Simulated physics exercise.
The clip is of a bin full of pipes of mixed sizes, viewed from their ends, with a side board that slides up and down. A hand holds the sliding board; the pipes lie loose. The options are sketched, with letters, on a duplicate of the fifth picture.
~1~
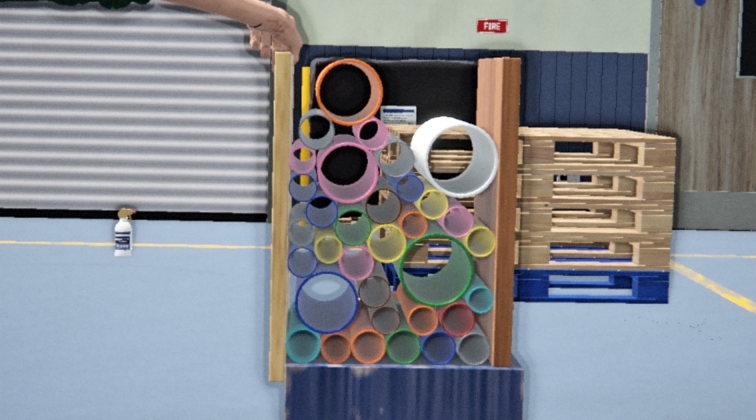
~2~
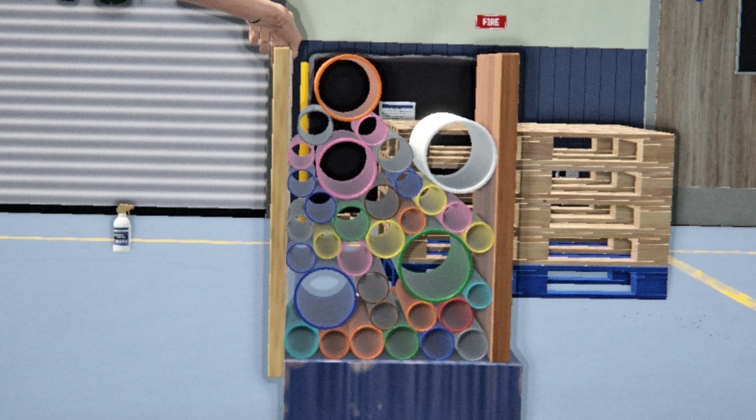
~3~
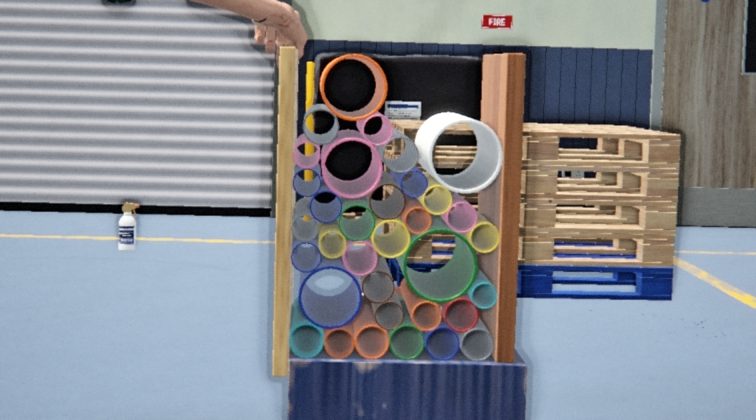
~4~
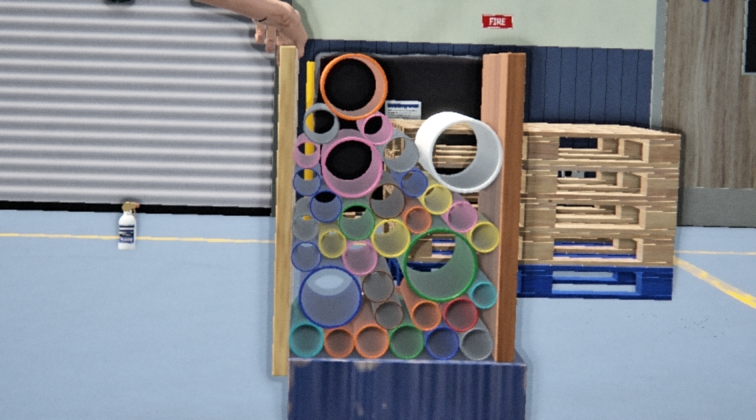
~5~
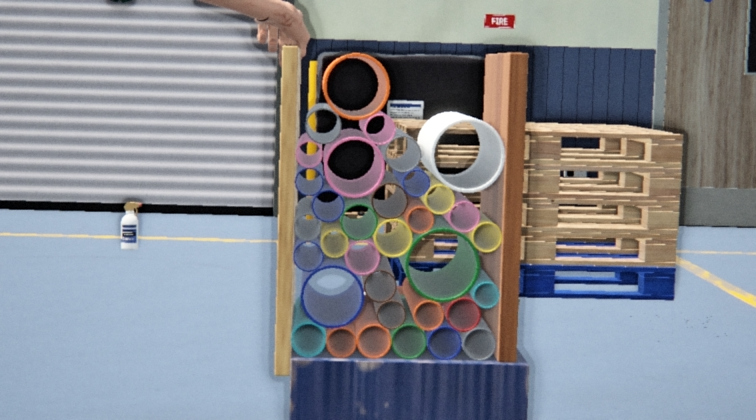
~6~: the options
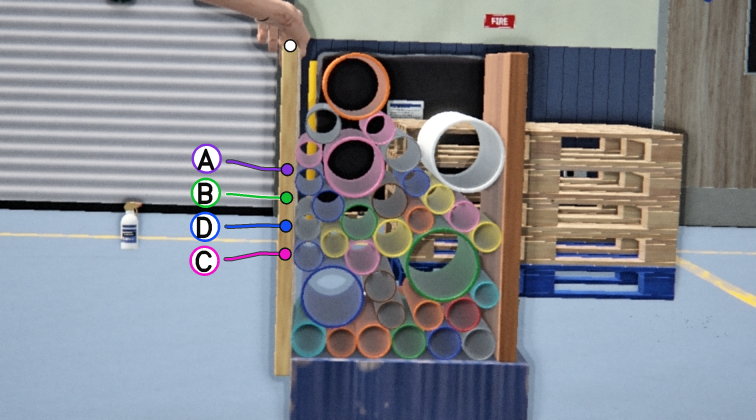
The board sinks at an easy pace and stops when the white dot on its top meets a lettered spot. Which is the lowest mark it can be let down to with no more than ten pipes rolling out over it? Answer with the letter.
The last mark within the limit is C.
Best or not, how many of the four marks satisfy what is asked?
The number is four.
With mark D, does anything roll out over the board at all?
Yes, at D.
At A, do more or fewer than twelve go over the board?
It loses fewer than twelve.
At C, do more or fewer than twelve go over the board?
At C, fewer than twelve.
On the marked copy, A at (287, 169); B at (286, 198); C at (285, 254); D at (286, 226); the white dot at (290, 46).
With C. Early on, top of the board (296, 135).
Further on, top of the board (294, 230).
At the end, top of the board (293, 254), nine out over the board.
As for the rest, A three out over the board; B three out over the board; D about four out over the board.
